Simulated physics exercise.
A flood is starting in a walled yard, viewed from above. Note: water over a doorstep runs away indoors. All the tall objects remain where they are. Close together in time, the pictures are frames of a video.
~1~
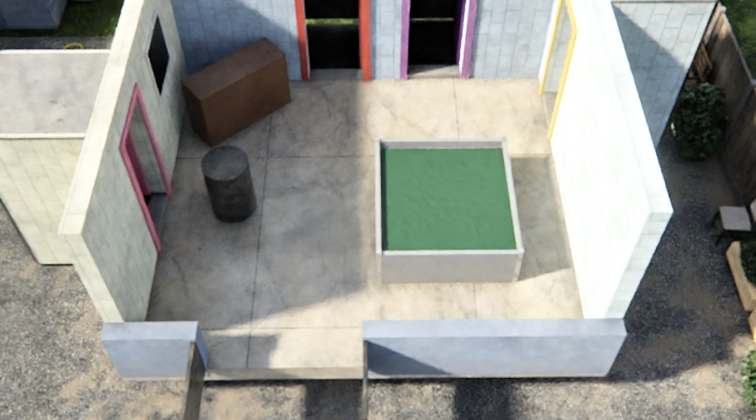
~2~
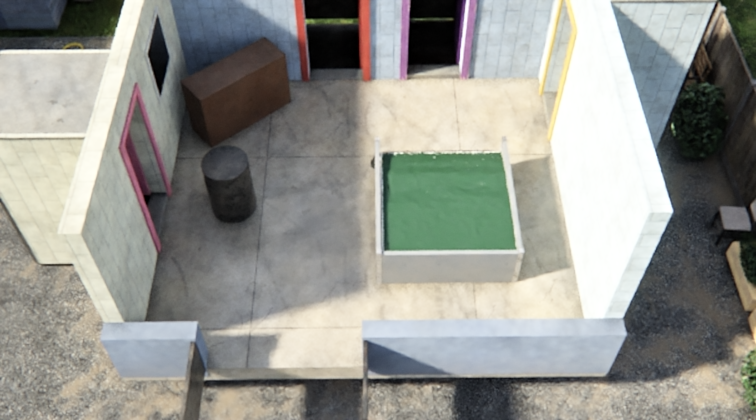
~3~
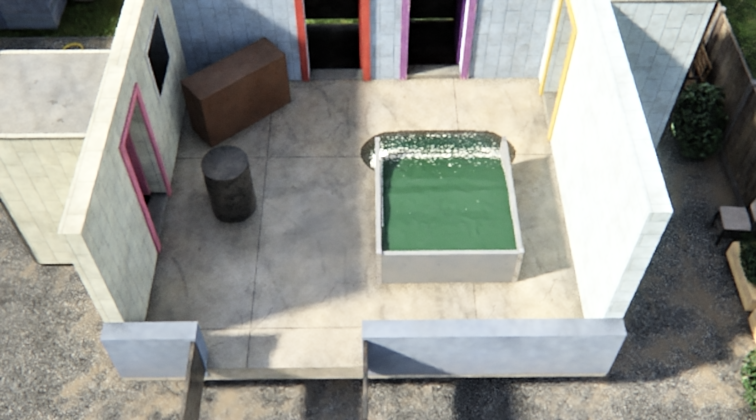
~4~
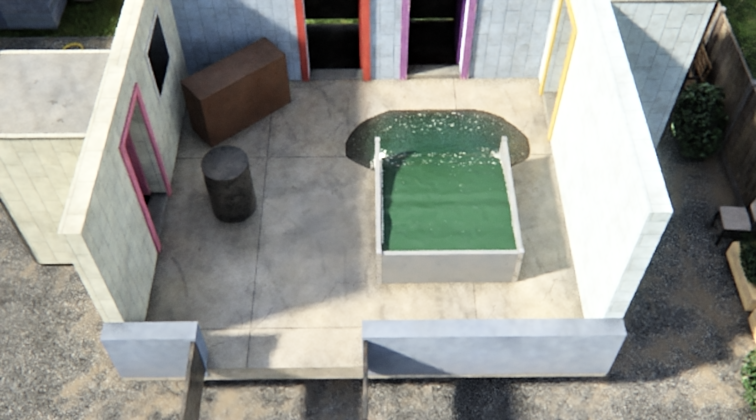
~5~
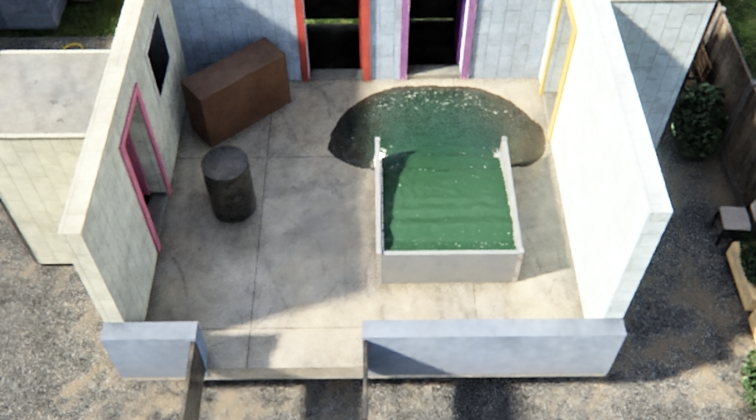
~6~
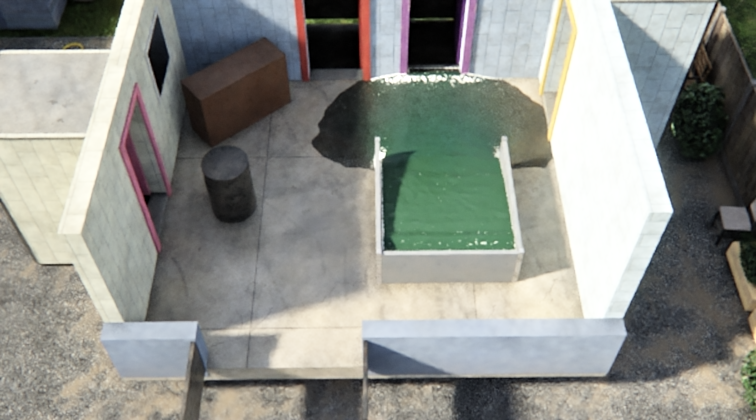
We see a walled yard from above, with a square open tank of still green water; water then pours out on its far side and spreads across the pale floor in a widening dark pool toward the back wall.
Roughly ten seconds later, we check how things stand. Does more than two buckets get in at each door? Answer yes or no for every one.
Purple door: Yes, red door: Yes, yellow door: Yes, pink door: No.
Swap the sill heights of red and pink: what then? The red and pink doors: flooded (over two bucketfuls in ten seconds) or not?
Taking them in turn, the red door tops the threshold and the pink door tops the threshold.
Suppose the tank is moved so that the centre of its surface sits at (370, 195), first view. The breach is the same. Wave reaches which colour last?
Answer: The pink door.
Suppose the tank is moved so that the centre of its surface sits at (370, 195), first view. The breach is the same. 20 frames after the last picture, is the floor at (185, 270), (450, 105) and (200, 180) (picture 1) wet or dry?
In that order: Not reached, reached by the flood, reached by the flood.
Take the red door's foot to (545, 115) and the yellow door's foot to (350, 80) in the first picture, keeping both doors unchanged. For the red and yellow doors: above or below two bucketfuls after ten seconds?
My reading: Red door exceeds the limit, yellow door exceeds the limit.
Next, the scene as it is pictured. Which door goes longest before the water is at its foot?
That is the pink one.
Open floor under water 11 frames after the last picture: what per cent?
Near 30 in a hundred.
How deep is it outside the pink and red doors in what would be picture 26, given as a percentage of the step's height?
Some 0 percent, then some 420 percent.
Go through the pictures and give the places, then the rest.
In the first picture, still water in the open tank at (445, 196).
In the second picture, water pours out on the open tank's far side and has run to a hidden place.
In the third picture, water pours out on the open tank's far side and has run to (509, 150).
In the fourth picture, the front is at (501, 122), out from the gap on the open tank's far side.
In the fifth picture, water pours out on the open tank's far side and has run to (483, 93).
In the sixth picture, the front is at (366, 82), out from the gap on the open tank's far side.
A moment on, water covers 30 % of the floor; the purple door far over two buckets in, the red door under two buckets in, the yellow door wet at the sill, nothing in, the pink door not reached.
Next, water covers 30 % of the floor; the purple door far over two buckets in, the red door over two buckets in, the yellow door under two buckets in, the pink door not reached.
Then, water covers 50 % of the floor; the purple door far over two buckets in, the red door far over two buckets in, the yellow door over two buckets in, the pink door not reached.
Later, water covers 85 % of the floor; the purple door far over two buckets in, the red door far over two buckets in, the yellow door far over two buckets in, the pink door wet at the sill, nothing in.
In the end, water covers 95 % of the floor; the purple door far over two buckets in, the red door far over two buckets in, the yellow door far over two buckets in, the pink door wet at the sill, nothing in.
